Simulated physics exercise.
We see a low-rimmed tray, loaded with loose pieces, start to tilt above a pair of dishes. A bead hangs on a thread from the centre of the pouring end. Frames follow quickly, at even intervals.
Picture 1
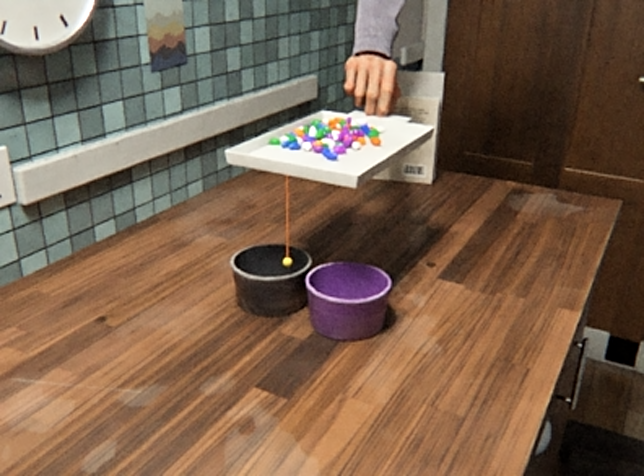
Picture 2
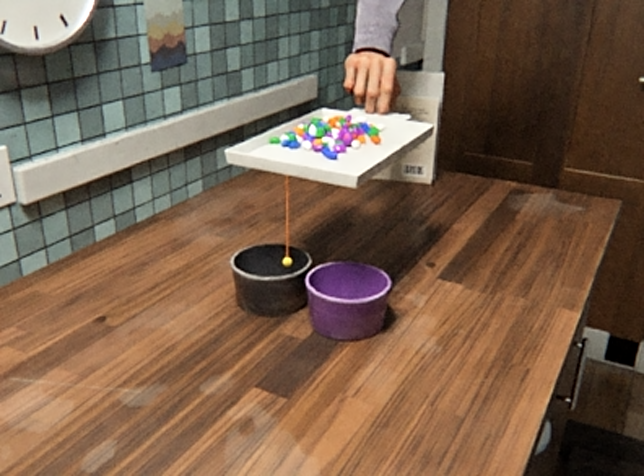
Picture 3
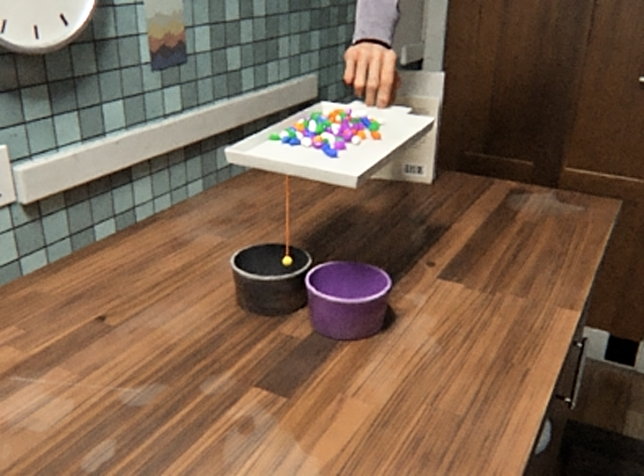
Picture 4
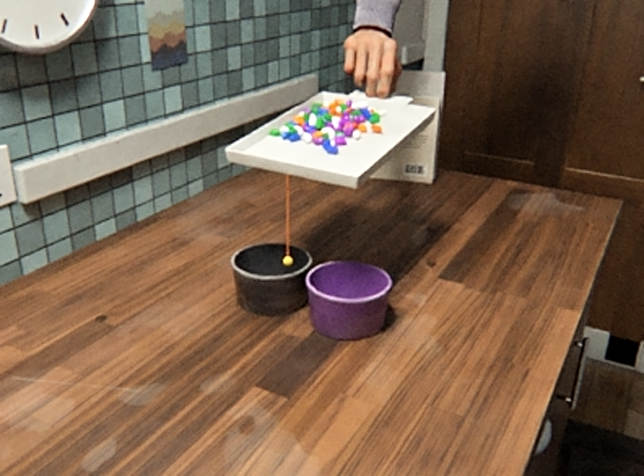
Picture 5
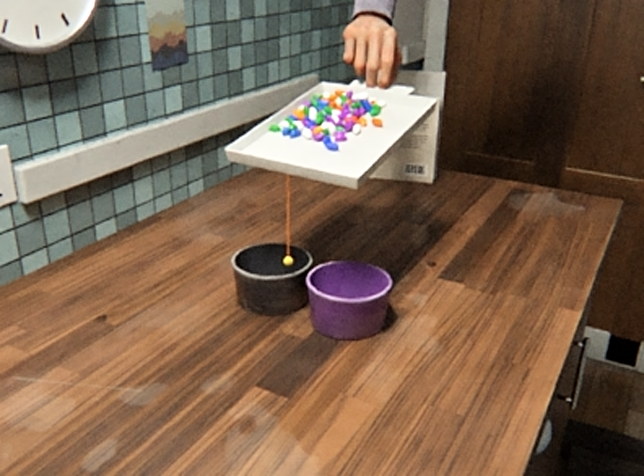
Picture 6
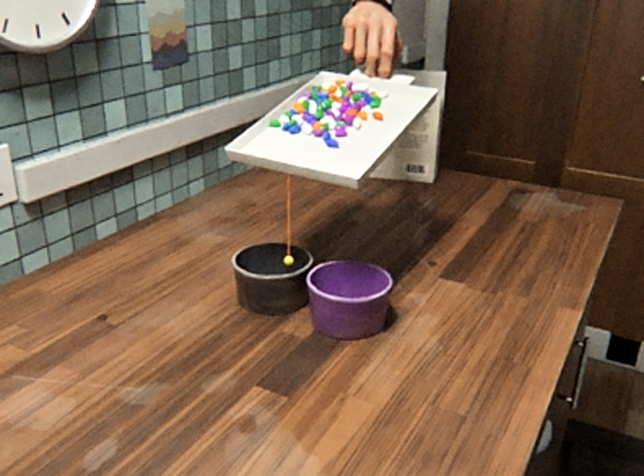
A hand gradually raising the back of a white tray of colourful pieces, tilting it above a black bowl and a purple bowl.
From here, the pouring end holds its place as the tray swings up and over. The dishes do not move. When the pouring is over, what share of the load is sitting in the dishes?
The dishes hold less than half of it.
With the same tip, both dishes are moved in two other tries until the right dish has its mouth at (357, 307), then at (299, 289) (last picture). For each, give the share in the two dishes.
70, then 60 %.
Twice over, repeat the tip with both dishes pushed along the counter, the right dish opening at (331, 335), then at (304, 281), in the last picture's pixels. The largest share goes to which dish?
Try 1: The dish to the left; try 2: The dish to the right.
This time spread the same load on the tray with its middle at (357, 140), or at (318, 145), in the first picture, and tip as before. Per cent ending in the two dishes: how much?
In order, roughly 0 % and 0 %.
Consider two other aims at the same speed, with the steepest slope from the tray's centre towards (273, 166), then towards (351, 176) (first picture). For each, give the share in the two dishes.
Case one 10 %; case two 80 %.
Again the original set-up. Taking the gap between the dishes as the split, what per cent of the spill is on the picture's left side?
Close to 70 %.
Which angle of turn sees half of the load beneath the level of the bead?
Close to 110 degrees, I reckon.
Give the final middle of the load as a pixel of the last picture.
I'd say the middle ends up at about (269, 344).
Soon, tray tipped steeply; nearly all on the tray; a stray few outside both; a stray few in the air.
A while on, tray tipped right over; most on the tray; a small part outside both; a stray few in the air.
Towards the end, tray tipped past a quarter turn; a stray few in the right dish; nearly all outside both.
Finally, tray tipped past a quarter turn; a stray few in the right dish; none in the left dish; nearly all outside both.
